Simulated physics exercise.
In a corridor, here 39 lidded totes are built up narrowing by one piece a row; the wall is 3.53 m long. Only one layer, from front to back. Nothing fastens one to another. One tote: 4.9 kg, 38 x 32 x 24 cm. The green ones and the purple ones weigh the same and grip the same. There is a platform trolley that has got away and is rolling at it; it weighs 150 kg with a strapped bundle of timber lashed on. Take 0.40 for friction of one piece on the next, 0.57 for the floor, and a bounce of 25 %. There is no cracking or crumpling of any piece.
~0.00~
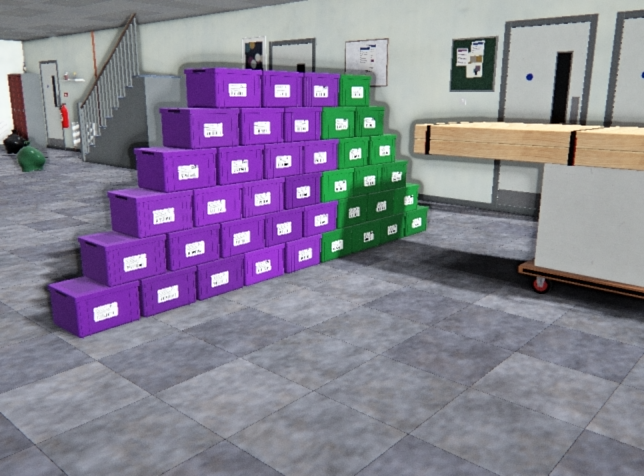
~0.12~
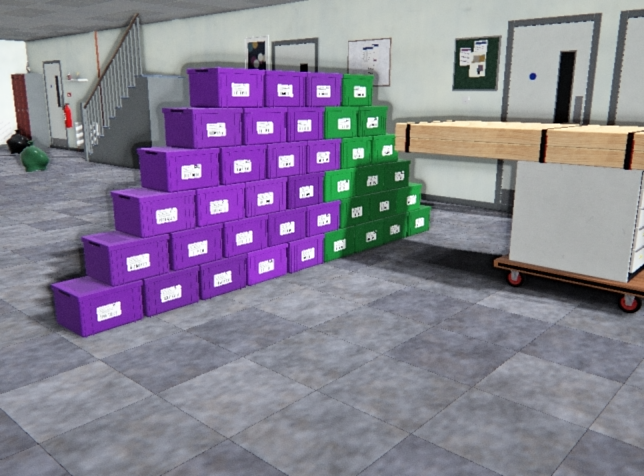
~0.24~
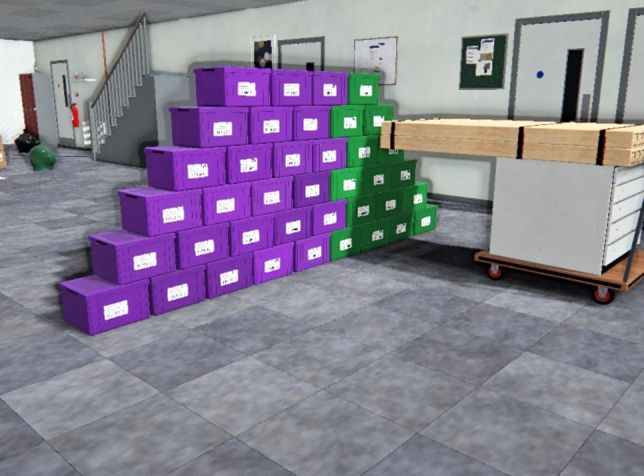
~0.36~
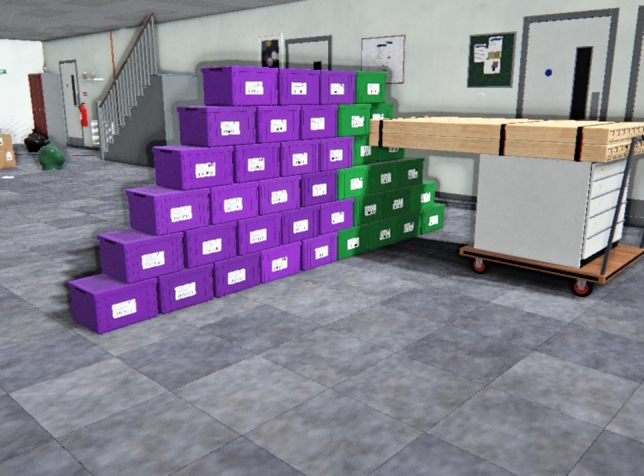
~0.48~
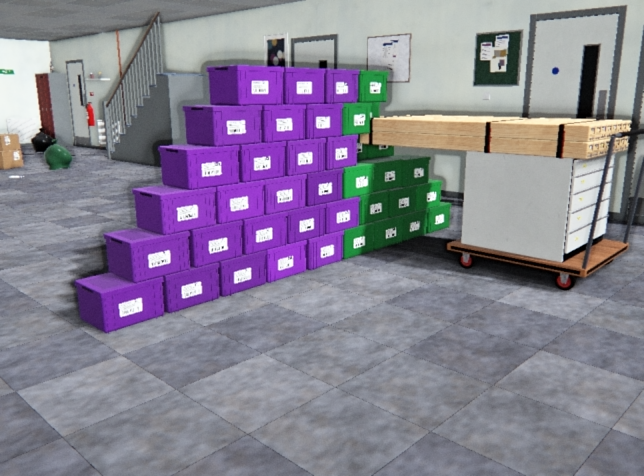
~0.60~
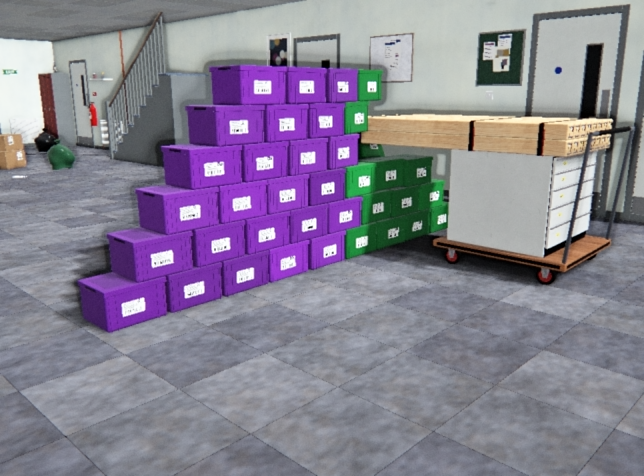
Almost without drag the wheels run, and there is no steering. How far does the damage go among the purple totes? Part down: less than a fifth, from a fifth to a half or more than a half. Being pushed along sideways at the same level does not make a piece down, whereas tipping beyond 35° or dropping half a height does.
I'd say the part that goes down is smaller than a fifth.
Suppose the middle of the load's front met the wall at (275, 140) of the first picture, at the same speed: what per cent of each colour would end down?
Down at the end: Purple 50 percent, green 10 percent.
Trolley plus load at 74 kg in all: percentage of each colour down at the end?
You'd get purple 0 and green 40 percent.
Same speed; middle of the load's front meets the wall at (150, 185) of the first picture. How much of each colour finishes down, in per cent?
In that case you'd see purple at 30 per cent and green at 0 per cent down.
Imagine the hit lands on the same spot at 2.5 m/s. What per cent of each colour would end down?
You'd end up with purple at 0 per cent down and green at 30 per cent.
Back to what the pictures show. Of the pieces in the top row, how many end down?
That row gives 2 in all.
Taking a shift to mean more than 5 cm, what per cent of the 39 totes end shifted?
I get 40 %.
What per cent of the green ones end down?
For green, 30 per cent end down.
Around 0.88 s, load 71 cm past the wall's line, still rolling; none of the 24 purple totes down (3 of 39 in all colours); top purple tote tipped 4°; top green tote tipped 17°.
Around 1.24 s, load 1.04 m past the wall's line, still rolling; 1 of the 24 purple totes down (6 of 39 in all colours); top purple tote tipped 40°, 11 cm lower; top green tote tipped 27°, 14 cm lower.
Around 1.94 s, load 1.14 m past the wall's line, stopped; 1 of the 24 purple totes down (6 of 39 in all colours); top purple tote tipped 67°, 70 cm lower; top green tote upside down.
Finally (3.3 s), load 1.13 m past the wall's line, stopped; 1 of the 24 purple totes down (6 of 39 in all colours); top purple tote on its side; top green tote upside down. That is 4 per cent. Seen by the last camera, middles, top purple tote near (265, 220), top green tote near (183, 214).
